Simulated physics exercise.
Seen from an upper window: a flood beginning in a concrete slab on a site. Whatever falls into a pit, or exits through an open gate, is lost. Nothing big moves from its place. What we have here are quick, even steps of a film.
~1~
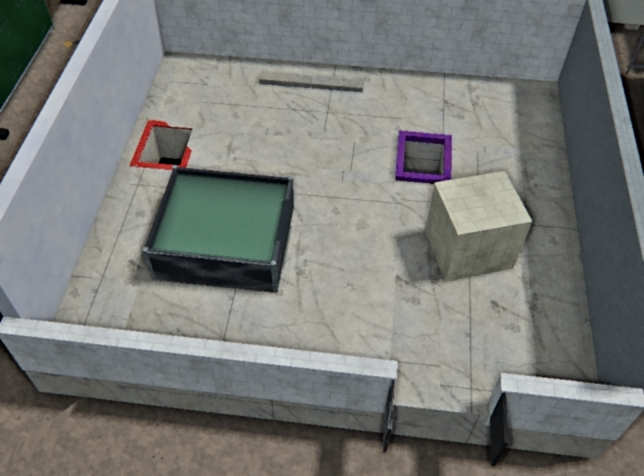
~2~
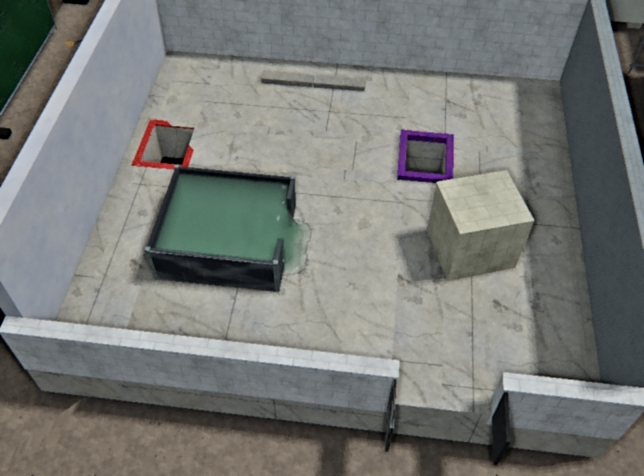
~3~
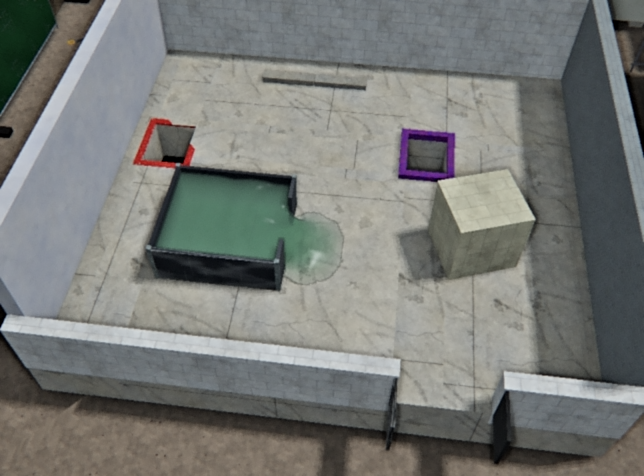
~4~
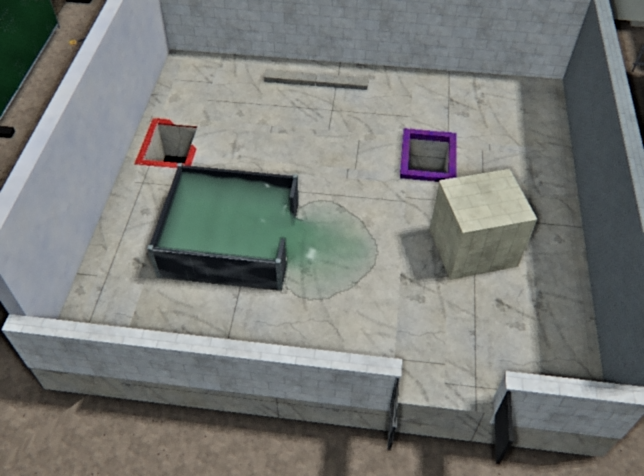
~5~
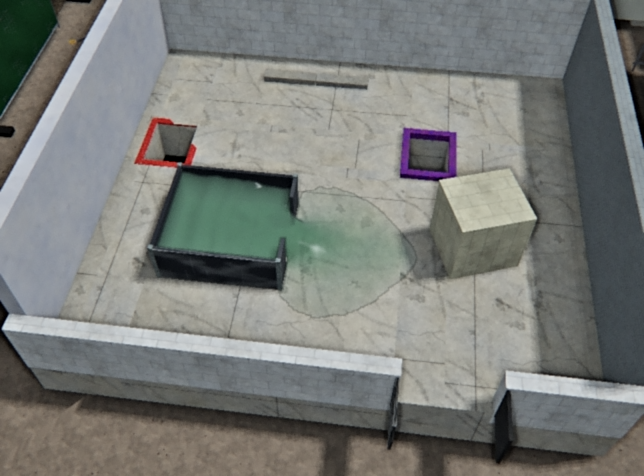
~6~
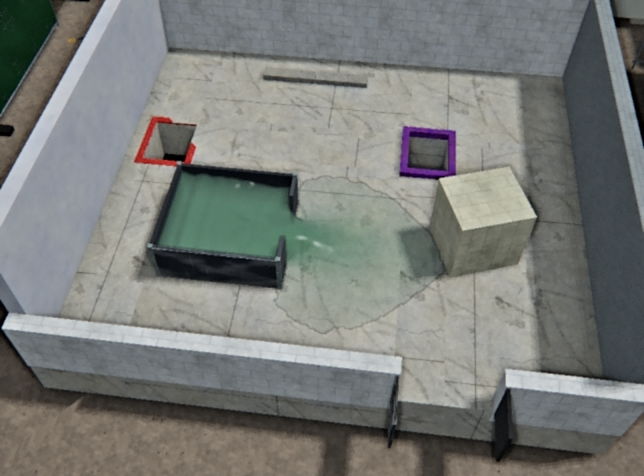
In a walled concrete yard, a low dark tank of green water opened on its right side, and the water poured out, spreading across the floor until it reached the pale block.
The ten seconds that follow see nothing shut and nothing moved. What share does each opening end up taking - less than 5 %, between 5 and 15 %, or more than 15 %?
In the end, the gate takes more than 15 %, the red pit takes less than 5 %, the purple pit takes less than 5 %.
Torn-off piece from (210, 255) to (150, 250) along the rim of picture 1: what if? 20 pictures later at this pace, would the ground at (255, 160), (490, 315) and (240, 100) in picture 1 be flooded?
Well, the first is missed by the spill, the next hit by the spill, the last missed by the spill.
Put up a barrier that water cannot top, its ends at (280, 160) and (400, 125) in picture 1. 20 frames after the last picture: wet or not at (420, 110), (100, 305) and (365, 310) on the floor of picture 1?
Running through them in order, the first comes out free from flooding, the second free from flooding and the last taken by the flood.
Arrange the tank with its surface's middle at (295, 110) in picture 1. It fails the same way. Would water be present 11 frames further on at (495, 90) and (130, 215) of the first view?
In turn: Awash, clear.
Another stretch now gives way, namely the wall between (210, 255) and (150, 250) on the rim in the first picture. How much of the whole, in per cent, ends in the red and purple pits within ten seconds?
Lab note - share by pit: Red 25 %, purple 0 %.
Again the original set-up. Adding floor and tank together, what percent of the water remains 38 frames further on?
I'd estimate close to 86 per cent.
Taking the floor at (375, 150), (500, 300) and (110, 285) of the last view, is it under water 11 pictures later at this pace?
One by one: Waterlogged / waterlogged / left dry.
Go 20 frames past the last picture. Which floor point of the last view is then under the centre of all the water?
I'd place it roughly at (357, 250).
A moment on, water covers 20 % of the floor; the gate 0 %, the red pit 0 %, the purple pit 0 %.
Next, water covers 30 % of the floor; the gate 1 %, the red pit 0 %, the purple pit 0 %.
Then, water covers 35 % of the floor; the gate 5 %, the red pit 0 %, the purple pit 0 %.
Later, water covers 50 % of the floor; the gate 13 %, the red pit 0 %, the purple pit 1 %.
In the end, water covers 65 % of the floor; the gate 24 %, the red pit 0 %, the purple pit 1 %.
